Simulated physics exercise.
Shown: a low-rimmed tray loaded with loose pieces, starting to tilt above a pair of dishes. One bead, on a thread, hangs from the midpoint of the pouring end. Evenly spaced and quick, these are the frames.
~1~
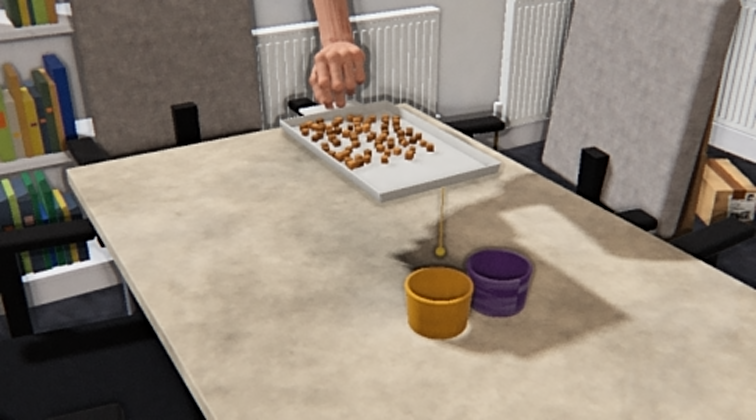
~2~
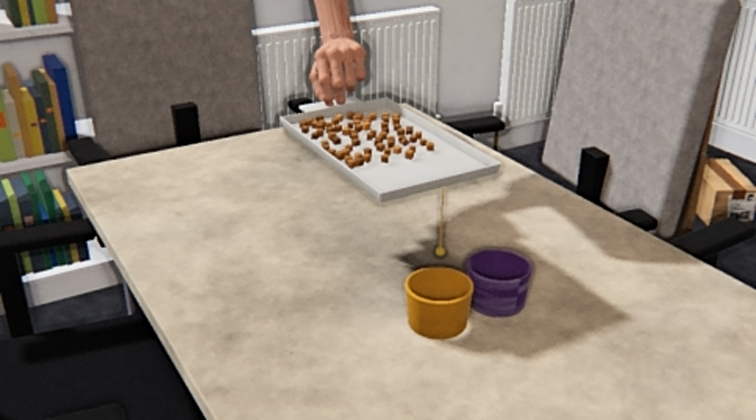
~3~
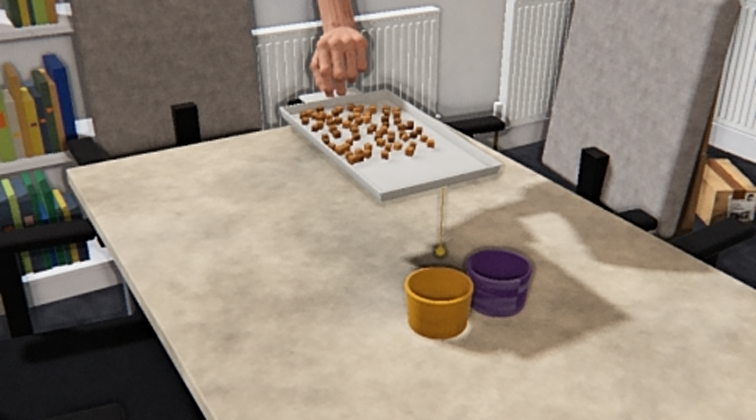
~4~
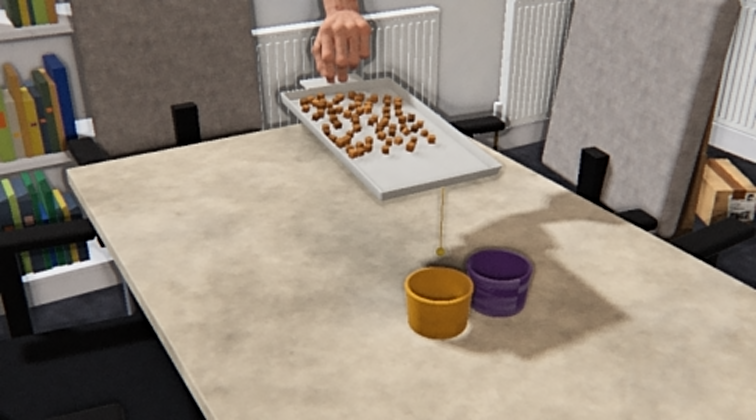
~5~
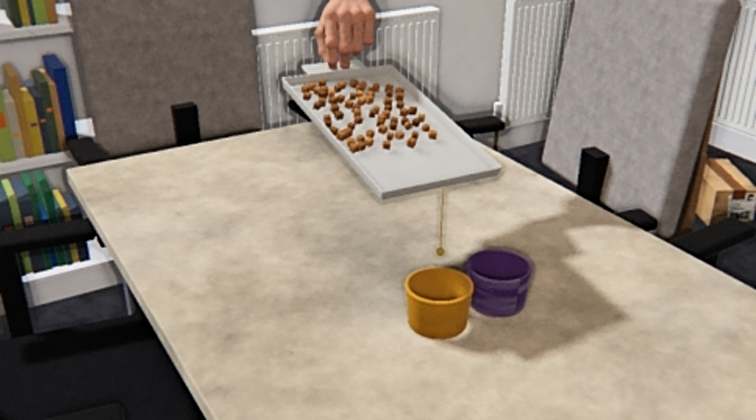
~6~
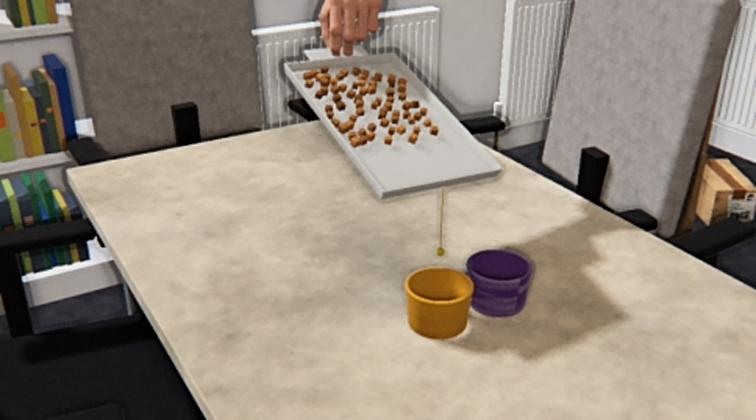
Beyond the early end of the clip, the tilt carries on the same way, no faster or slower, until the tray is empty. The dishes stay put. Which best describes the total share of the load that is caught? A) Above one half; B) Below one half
The answer is A.
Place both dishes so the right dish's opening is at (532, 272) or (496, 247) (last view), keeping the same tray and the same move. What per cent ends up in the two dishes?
In the first position around 40 percent, in the second around 30 percent.
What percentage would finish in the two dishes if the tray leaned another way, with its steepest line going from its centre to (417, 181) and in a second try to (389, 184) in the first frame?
The first gives 60 %, the second 30 %.
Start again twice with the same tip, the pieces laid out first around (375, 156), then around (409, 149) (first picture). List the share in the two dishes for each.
First case: Some 60 %; second case: Some 60 %.
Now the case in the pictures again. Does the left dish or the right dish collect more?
Winner: The right side.
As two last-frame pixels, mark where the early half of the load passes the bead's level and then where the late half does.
(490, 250), then (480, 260).
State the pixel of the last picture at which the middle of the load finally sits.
Close to (495, 298), more or less.
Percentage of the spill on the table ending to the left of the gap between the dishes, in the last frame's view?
20 per cent, about.
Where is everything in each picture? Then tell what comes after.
The first frame shows corners of the pouring end at (381, 192) and (498, 162), level; middle of the load at (370, 138), brown sugar cubes; left dish at (457, 316); right dish at (518, 294); bead on its thread at (440, 252).
The second frame shows corners of the pouring end at (381, 192) and (498, 163), level; middle of the load at (370, 137).
The third frame shows corners of the pouring end at (382, 191) and (498, 164), tipped barely, lowest at the right corner; middle of the load at (370, 131).
The fourth frame shows corners of the pouring end at (382, 191) and (499, 165), tipped a little, lowest at the right corner; middle of the load at (371, 122).
The fifth frame shows corners of the pouring end at (383, 190) and (499, 166), tipped a little, lowest at the right corner; middle of the load at (373, 114).
The sixth frame shows corners of the pouring end at (384, 190) and (499, 167), tipped clearly, lowest at the right corner; middle of the load at (375, 105); left dish at (457, 316); right dish at (518, 294).
Soon, tray tipped steeply; most on the tray; a small part in the air.
A while on, tray tipped right over; about two thirds on the tray; a small part in the left dish; about a quarter in the right dish; a small part outside both; a stray few in the air.
Towards the end, tray tipped past a quarter turn; about a quarter in the left dish; about two thirds in the right dish; about a quarter outside both.
Finally, tray tipped past a quarter turn; about a quarter in the left dish; about two thirds in the right dish; about a quarter outside both.
